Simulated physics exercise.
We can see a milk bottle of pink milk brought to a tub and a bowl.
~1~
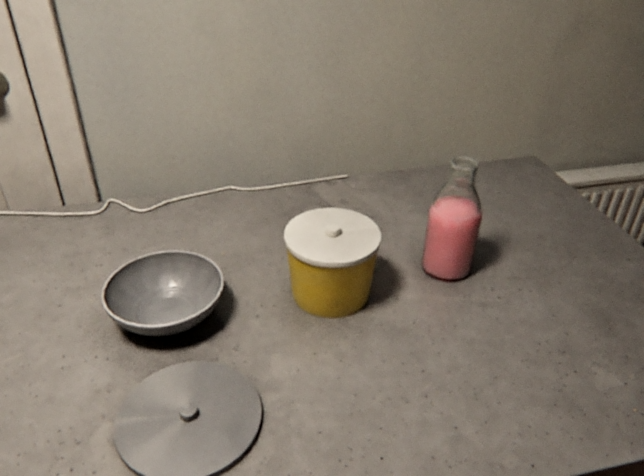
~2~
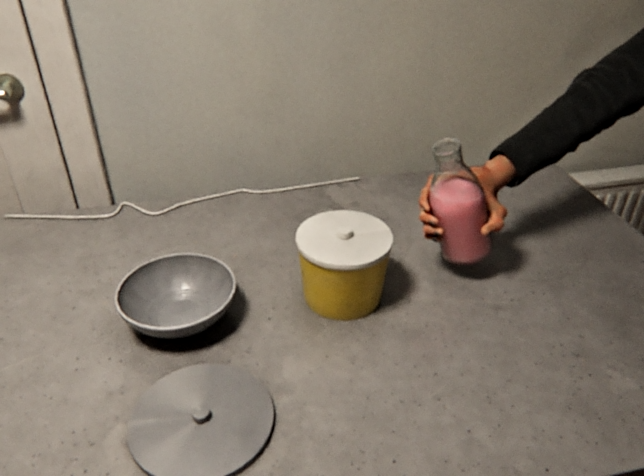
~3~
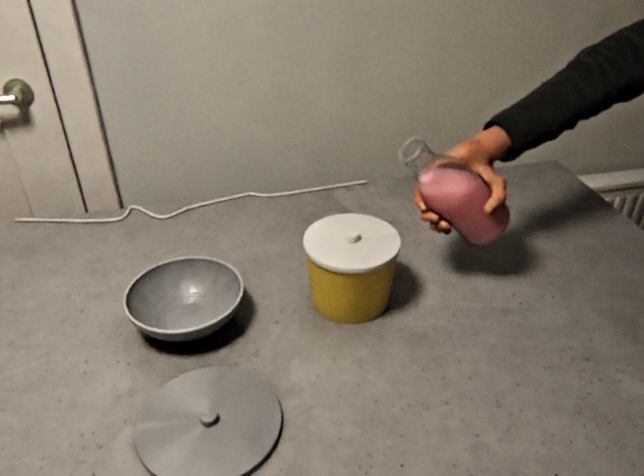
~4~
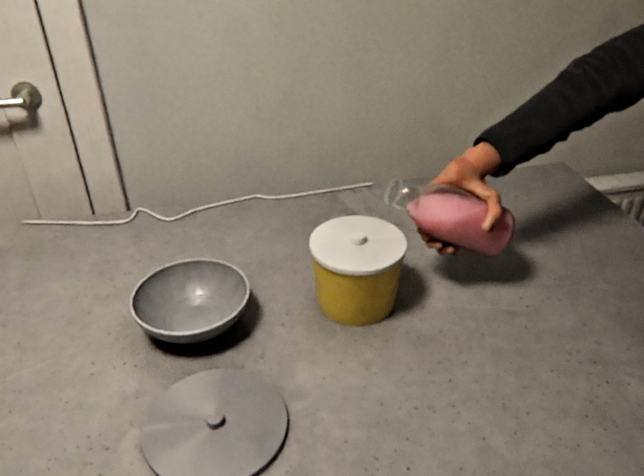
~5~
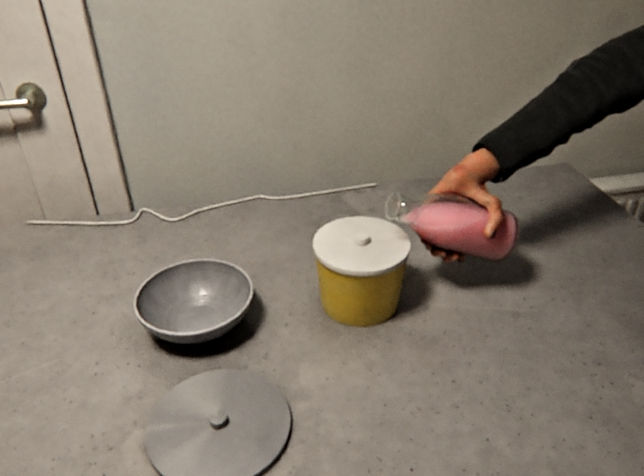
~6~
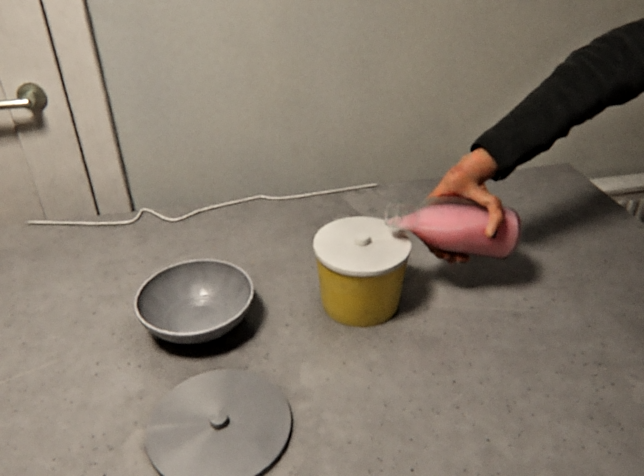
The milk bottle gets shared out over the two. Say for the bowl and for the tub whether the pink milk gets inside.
Bowl - yes, inside. Tub - no, none inside.
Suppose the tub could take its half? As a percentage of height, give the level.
Near 25 in a hundred.
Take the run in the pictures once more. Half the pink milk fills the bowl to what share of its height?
Near 50 in a hundred.
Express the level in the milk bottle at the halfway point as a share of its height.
I'd say around 30 percent of its height.
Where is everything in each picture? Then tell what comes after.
The first frame shows at the start; milk bottle (455, 216) about two thirds full; tub (331, 267) with its lid on; bowl (167, 302) open.
In the second frame, a hand has the milk bottle; milk bottle about two thirds full, surface at (455, 190); tub (343, 269) with its lid on.
The third frame shows tilting; milk bottle (449, 187) tipped 45° with all of its load; bowl (188, 308) open.
The fourth frame shows no stream yet; milk bottle (445, 212) tipped 60° with all of its load; tub (357, 275) with its lid on.
The fifth frame shows still nothing leaves it; milk bottle (447, 221) tipped 65° with all of its load; bowl (197, 310) open.
The sixth frame shows on the point of pouring; milk bottle (448, 223) tipped 70° with all of its load; tub (361, 276) with its lid on; bowl (198, 311) open.
Shortly, it hits the lid of the tub and runs off.
Then, the pink milk goes into the bowl.
At the finish, the tub is empty, in a puddle; the bowl has its share inside.
